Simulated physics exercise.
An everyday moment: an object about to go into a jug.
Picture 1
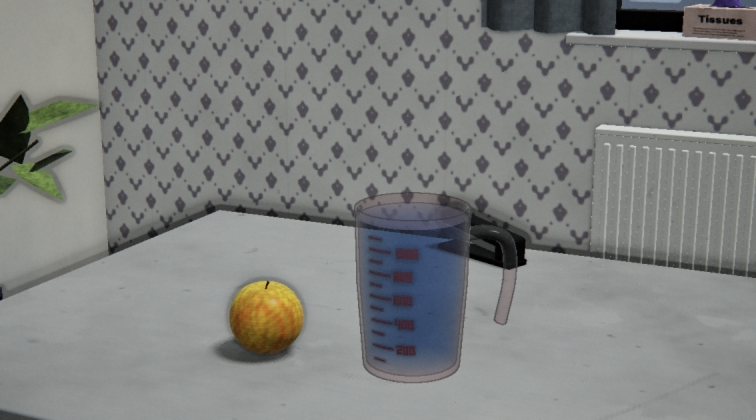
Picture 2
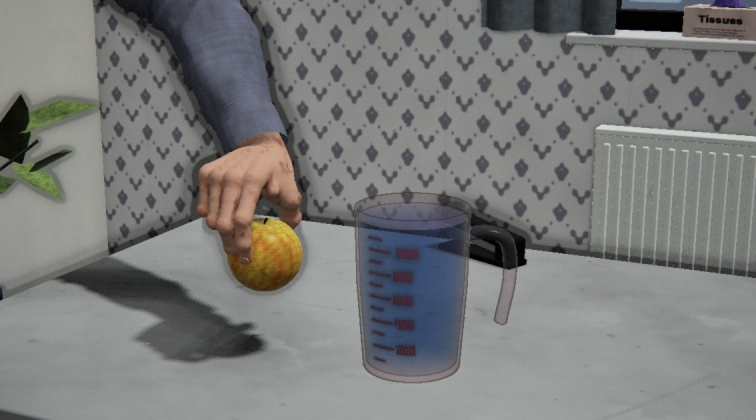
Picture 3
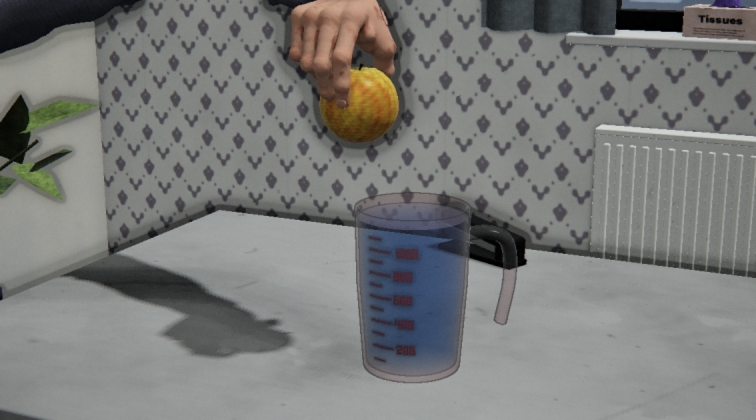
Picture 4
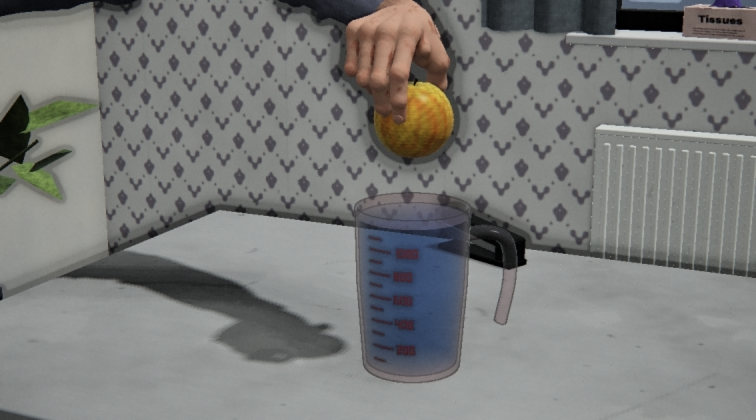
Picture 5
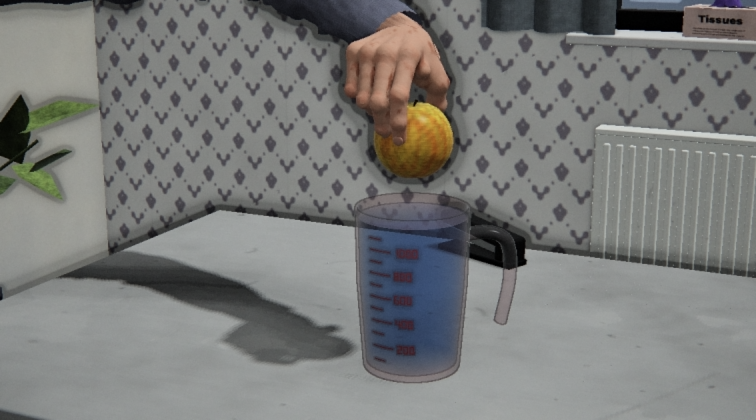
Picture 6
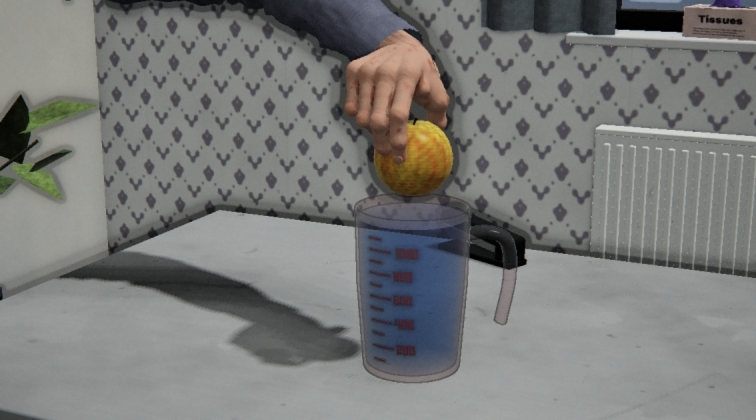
The clip shows a yellow-orange apple on a grey table beside a nearly full jug of blue liquid; a hand picks it up, carries it right until it is above the jug, then lowers it to just over the rim.
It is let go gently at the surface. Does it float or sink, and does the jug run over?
It floats, and the jug runs over.
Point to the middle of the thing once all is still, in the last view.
Close to (413, 223).
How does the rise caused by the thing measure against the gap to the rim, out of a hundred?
About 200 per cent.
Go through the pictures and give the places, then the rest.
The apple lies on the top at (266, 318); jug (412, 284) nearly full, in the first picture.
A hand picks up the apple at (265, 254); jug nearly full, surface at (413, 216), in the second picture.
The apple is carried over at (359, 104); jug (412, 284) nearly full, in the third picture.
The apple is above the jug at (413, 119); jug nearly full, surface at (413, 216), in the fourth picture.
The apple comes down at (413, 140); jug (412, 284) nearly full, in the fifth picture.
The apple is just over the surface at (413, 157); jug nearly full, surface at (413, 216), in the sixth picture.
A moment on, the apple enters the dyed water; the jug is full to the brim.
Further on, the apple comes up again; the jug is full to the brim; a puddle lies round it.
When it is over, the apple is afloat; the jug is full to the brim; a puddle lies round it.
